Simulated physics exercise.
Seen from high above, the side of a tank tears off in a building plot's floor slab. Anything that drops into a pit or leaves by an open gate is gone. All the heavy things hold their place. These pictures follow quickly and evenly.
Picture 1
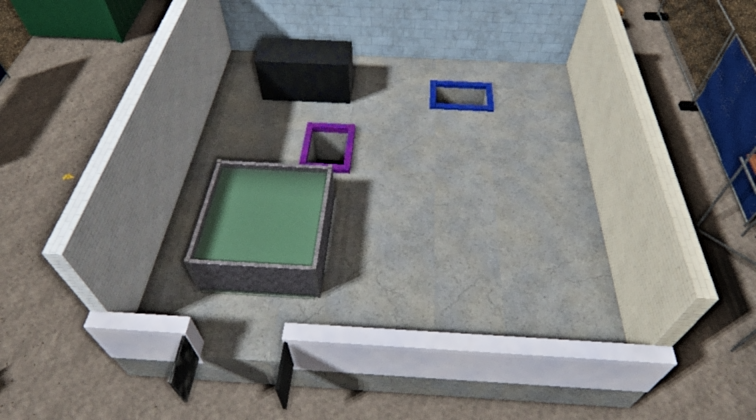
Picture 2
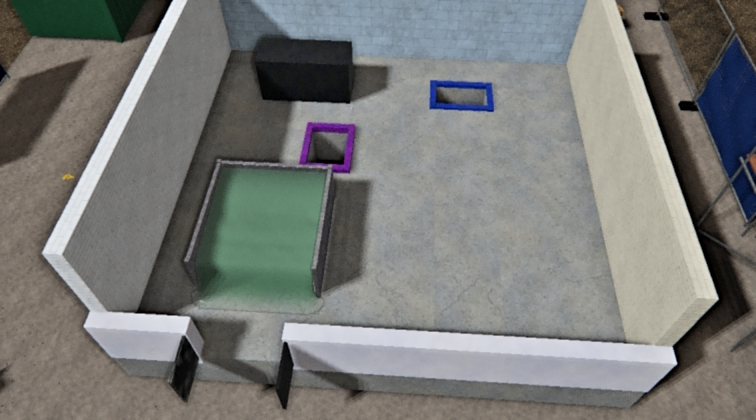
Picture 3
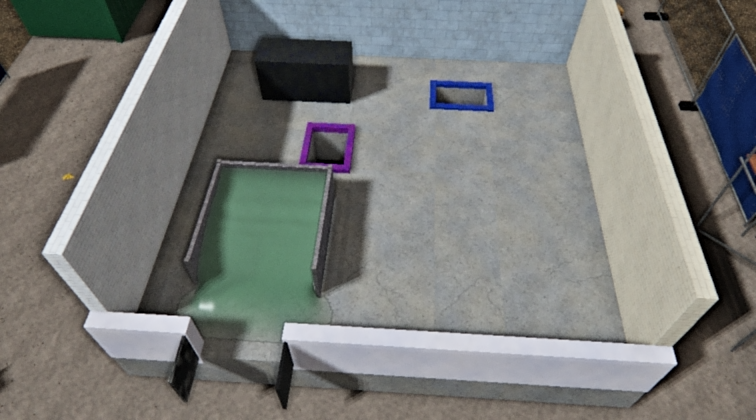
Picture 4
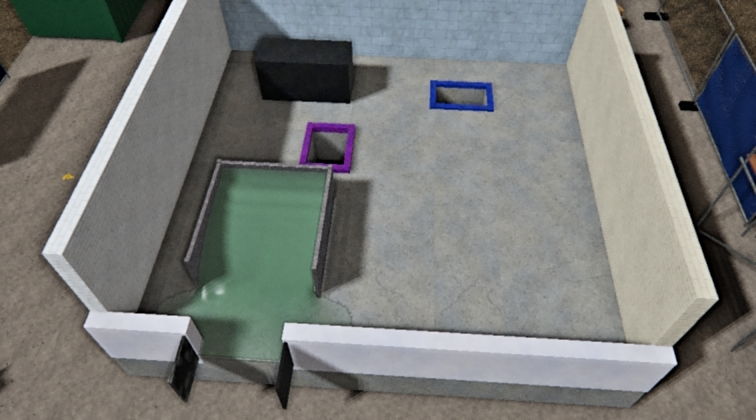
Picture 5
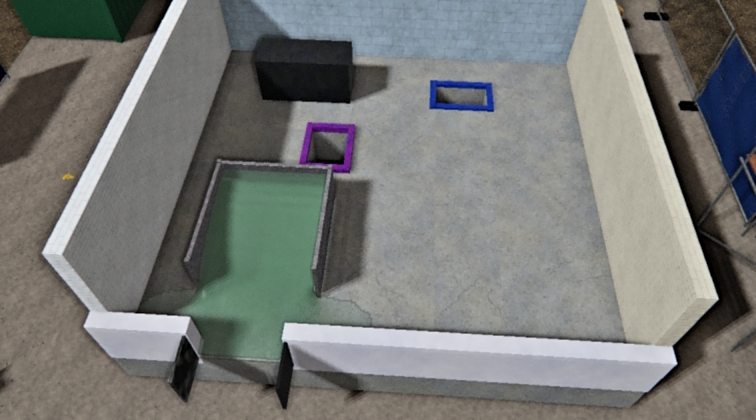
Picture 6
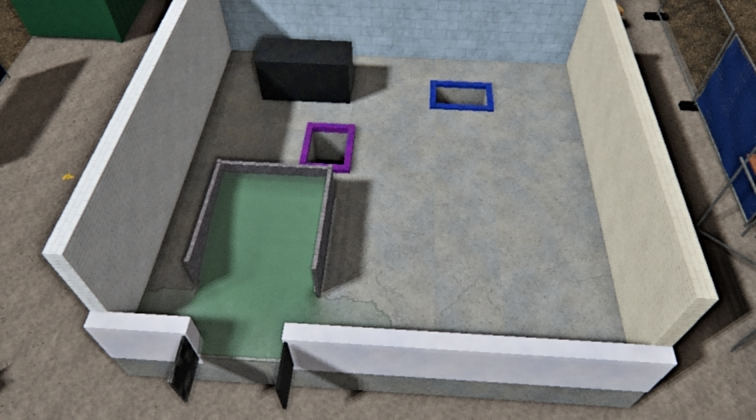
A walled plot with a grey floor held a tank of green water; its near side vanished, and the water poured out toward the gap in the front wall, spreading thinly across the floor.
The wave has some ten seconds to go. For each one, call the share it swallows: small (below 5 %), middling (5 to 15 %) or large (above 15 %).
Calls: Gate - large; purple pit - small; blue pit - small.
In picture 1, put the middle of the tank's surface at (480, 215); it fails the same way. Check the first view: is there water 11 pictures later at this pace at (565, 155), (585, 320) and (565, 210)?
Looking at all three, I'd call them bone dry, swamped, swamped.
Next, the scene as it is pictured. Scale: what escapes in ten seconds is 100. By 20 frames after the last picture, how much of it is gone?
My figure is about 80 in a hundred.
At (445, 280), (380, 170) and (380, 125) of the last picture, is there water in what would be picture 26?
Taking them as listed, I'd call them soaked through, high and dry and high and dry.
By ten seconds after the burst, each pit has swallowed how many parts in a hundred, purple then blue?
That's 0 per cent for the first and 0 per cent for the second.
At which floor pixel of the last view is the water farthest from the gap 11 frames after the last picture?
The farthest wet spot is near (610, 366).
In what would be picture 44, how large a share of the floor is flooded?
About 50 per cent.
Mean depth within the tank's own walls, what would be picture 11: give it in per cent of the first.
Around 46 percent.
A moment on, water covers 15 % of the floor; the gate 23 %, the purple pit 0 %, the blue pit 0 %.
Next, water covers 25 % of the floor; the gate 40 %, the purple pit 0 %, the blue pit 0 %.
Then, water covers 40 % of the floor; the gate 53 %, the purple pit 0 %, the blue pit 0 %.
Later, water covers 50 % of the floor; the gate 61 %, the purple pit 0 %, the blue pit 0 %.
In the end, water covers 70 % of the floor; the gate 65 %, the purple pit 0 %, the blue pit 0 %.
